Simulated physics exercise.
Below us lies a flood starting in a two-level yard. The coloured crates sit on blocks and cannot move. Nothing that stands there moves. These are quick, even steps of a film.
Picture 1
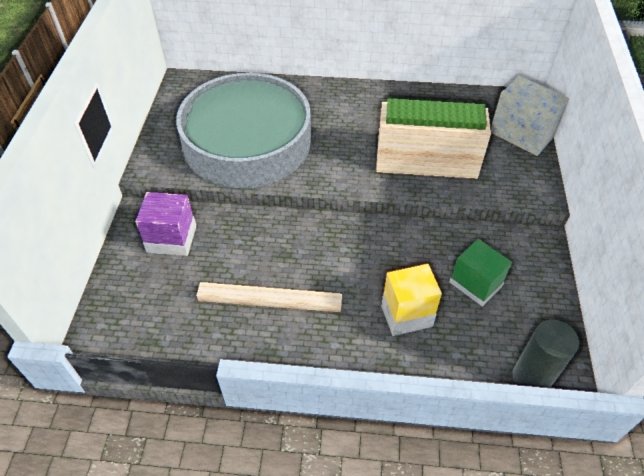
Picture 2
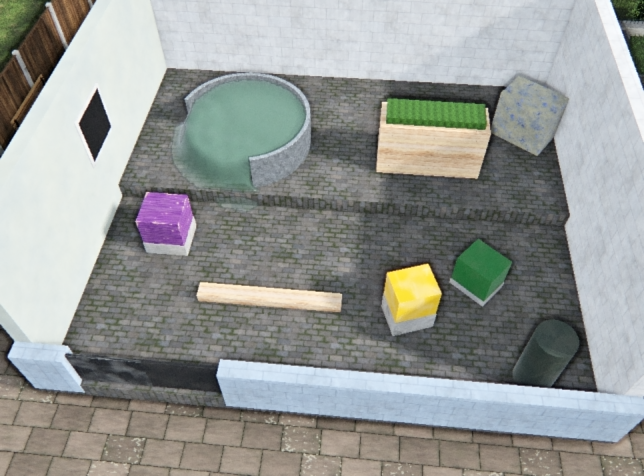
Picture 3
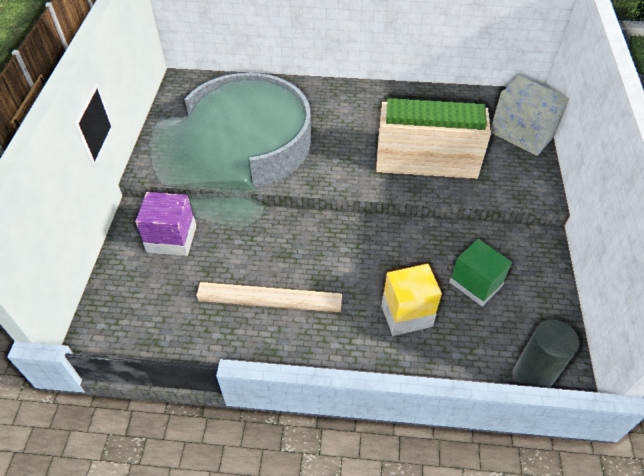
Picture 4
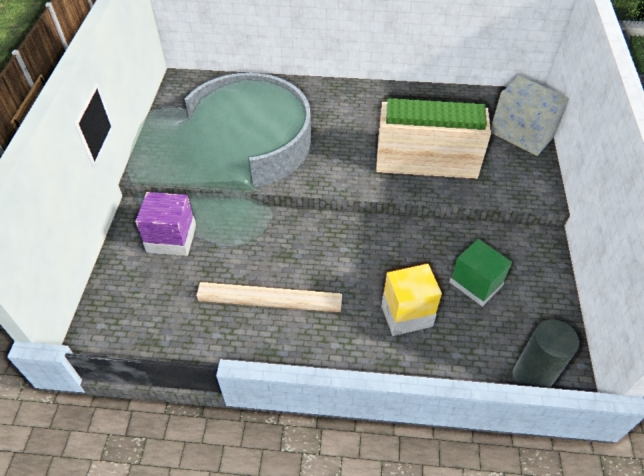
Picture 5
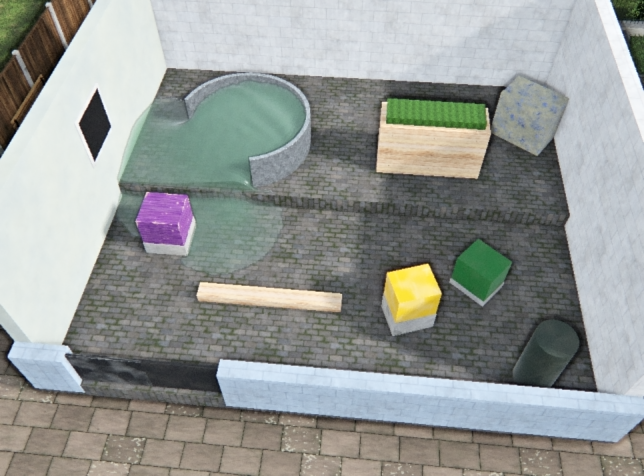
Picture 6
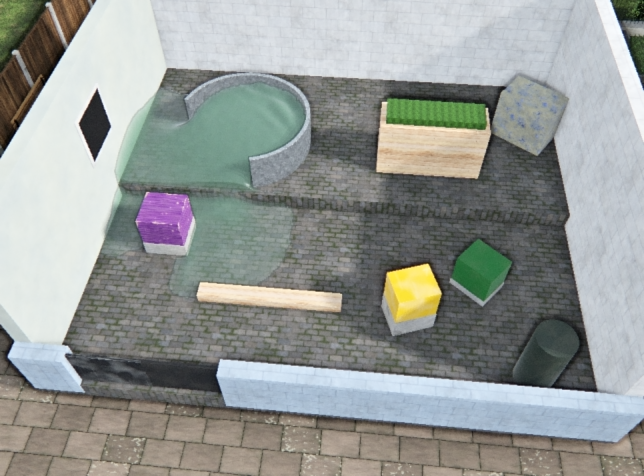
A round pool opens at its front left, and green water spreads across the paved yard, down past the purple block.
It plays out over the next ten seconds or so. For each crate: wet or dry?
The yellow crate keeps dry; the purple crate is soaked; the green crate is soaked.
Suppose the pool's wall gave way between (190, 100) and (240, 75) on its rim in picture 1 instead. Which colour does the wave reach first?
The purple one.
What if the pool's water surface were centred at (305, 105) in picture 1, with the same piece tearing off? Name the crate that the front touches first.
It is the purple-painted one.
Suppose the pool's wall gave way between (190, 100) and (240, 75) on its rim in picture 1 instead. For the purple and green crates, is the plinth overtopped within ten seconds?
In short: The purple crate keeps dry, the green crate escapes it.
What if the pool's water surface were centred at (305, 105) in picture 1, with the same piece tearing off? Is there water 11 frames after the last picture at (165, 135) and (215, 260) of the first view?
One after the other: Under water, wet.
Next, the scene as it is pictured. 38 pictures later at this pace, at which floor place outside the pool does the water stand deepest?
Near (514, 384).
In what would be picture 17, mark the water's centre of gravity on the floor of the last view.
Close to (189, 206).
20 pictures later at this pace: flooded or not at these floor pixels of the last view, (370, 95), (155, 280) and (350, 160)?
One after the other: No water, under water, clear.
A moment on, water covers 25 % of the floor; the yellow crate not reached, the purple crate water round its plinth, the green crate not reached.
Next, water covers 30 % of the floor; the yellow crate water round its plinth, the purple crate water round its plinth, the green crate not reached.
Then, water covers 50 % of the floor; the yellow crate water round its plinth, the purple crate water round its plinth, the green crate water round its plinth.
Later, water covers 75 % of the floor; the yellow crate water round its plinth, the purple crate water round its plinth, the green crate water round its plinth.
In the end, water covers 85 % of the floor; the yellow crate stayed above the water, the purple crate was topped, the green crate was topped.
